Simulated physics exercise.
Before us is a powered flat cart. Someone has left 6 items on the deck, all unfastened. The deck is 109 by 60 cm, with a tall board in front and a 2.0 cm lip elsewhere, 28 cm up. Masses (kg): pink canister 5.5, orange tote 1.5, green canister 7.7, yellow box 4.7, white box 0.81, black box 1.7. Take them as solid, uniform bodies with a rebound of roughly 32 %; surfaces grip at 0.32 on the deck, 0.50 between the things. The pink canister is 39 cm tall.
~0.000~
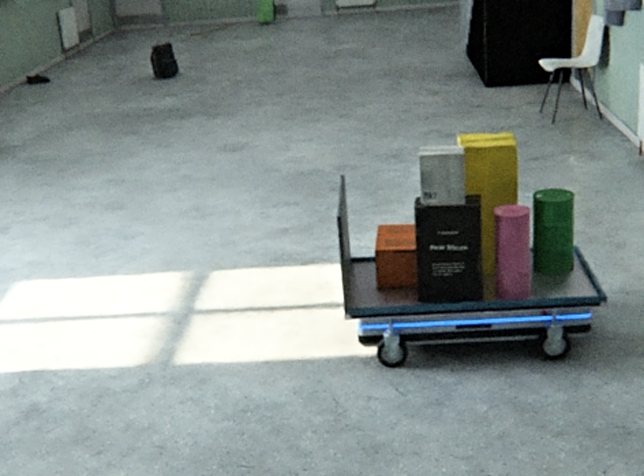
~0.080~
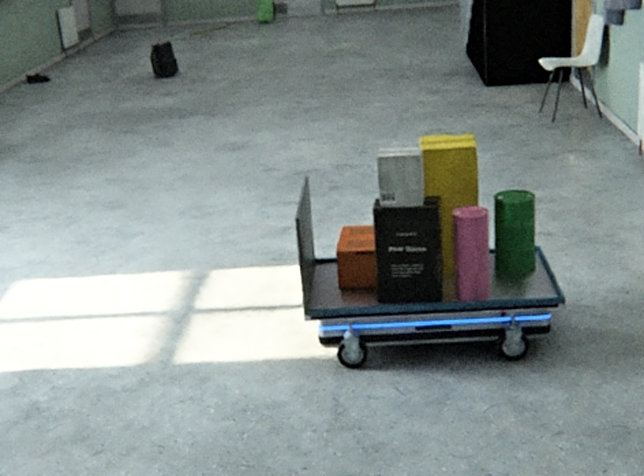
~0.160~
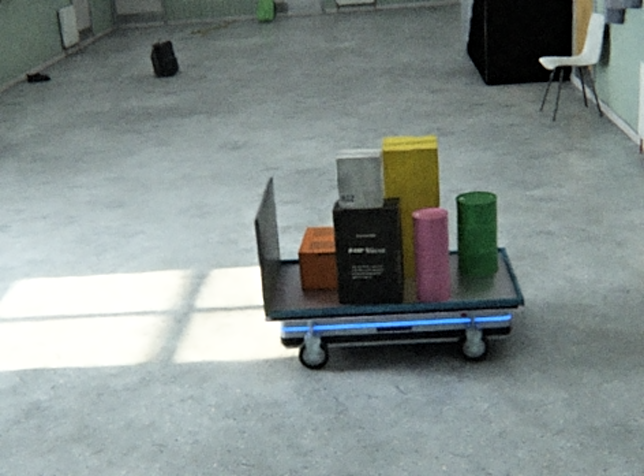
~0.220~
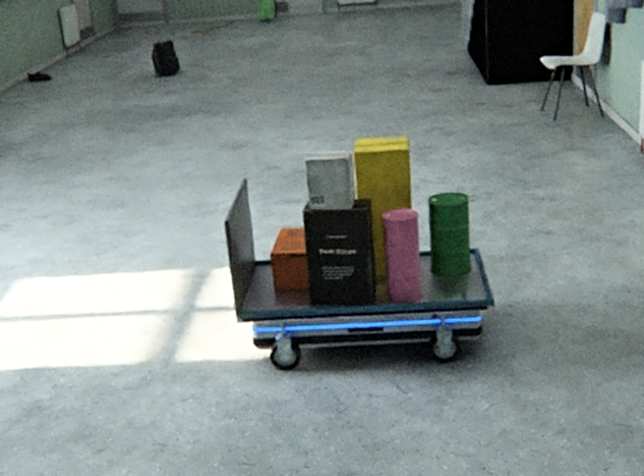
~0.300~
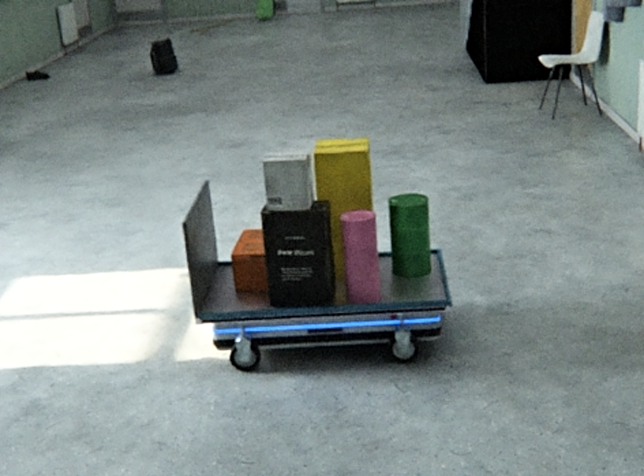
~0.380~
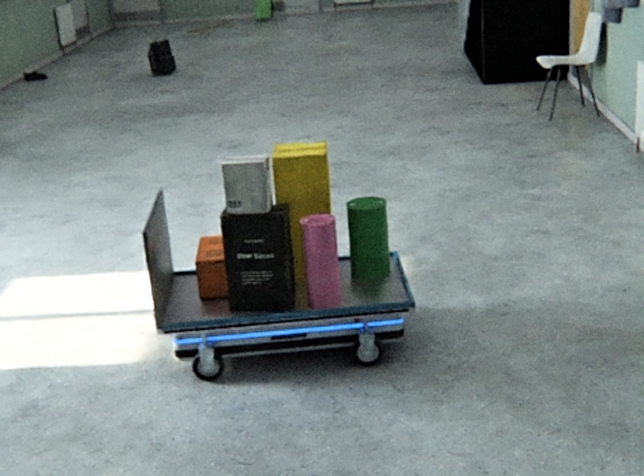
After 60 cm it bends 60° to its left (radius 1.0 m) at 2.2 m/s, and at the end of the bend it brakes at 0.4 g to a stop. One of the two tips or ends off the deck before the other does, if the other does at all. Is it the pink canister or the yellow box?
It is the second, the yellow box.
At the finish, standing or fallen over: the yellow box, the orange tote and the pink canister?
The yellow box tips over; the orange tote stays upright; the pink canister is still upright.
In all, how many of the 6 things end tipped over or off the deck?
That comes to 3.
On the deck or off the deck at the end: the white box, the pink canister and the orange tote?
The white box ends off the deck; the pink canister ends on the deck; the orange tote ends on the deck.
After 0.78 s, 172 cm covered, turned 55°; yellow box and white box now off the deck; pink canister moved 24 cm near (146, 301); black box 29° off upright.
After 1.08 s, 230 cm covered, turned 60°; green canister now off the deck; pink canister moved 31 cm near (22, 360); black box 14° off upright.
In the end (2.0 s), off the deck, green canister, yellow box and white box; not toppled but over 10 cm from the start, pink canister, orange tote and black box. Pink canister was never lost; yellow box went at 0.68 s.
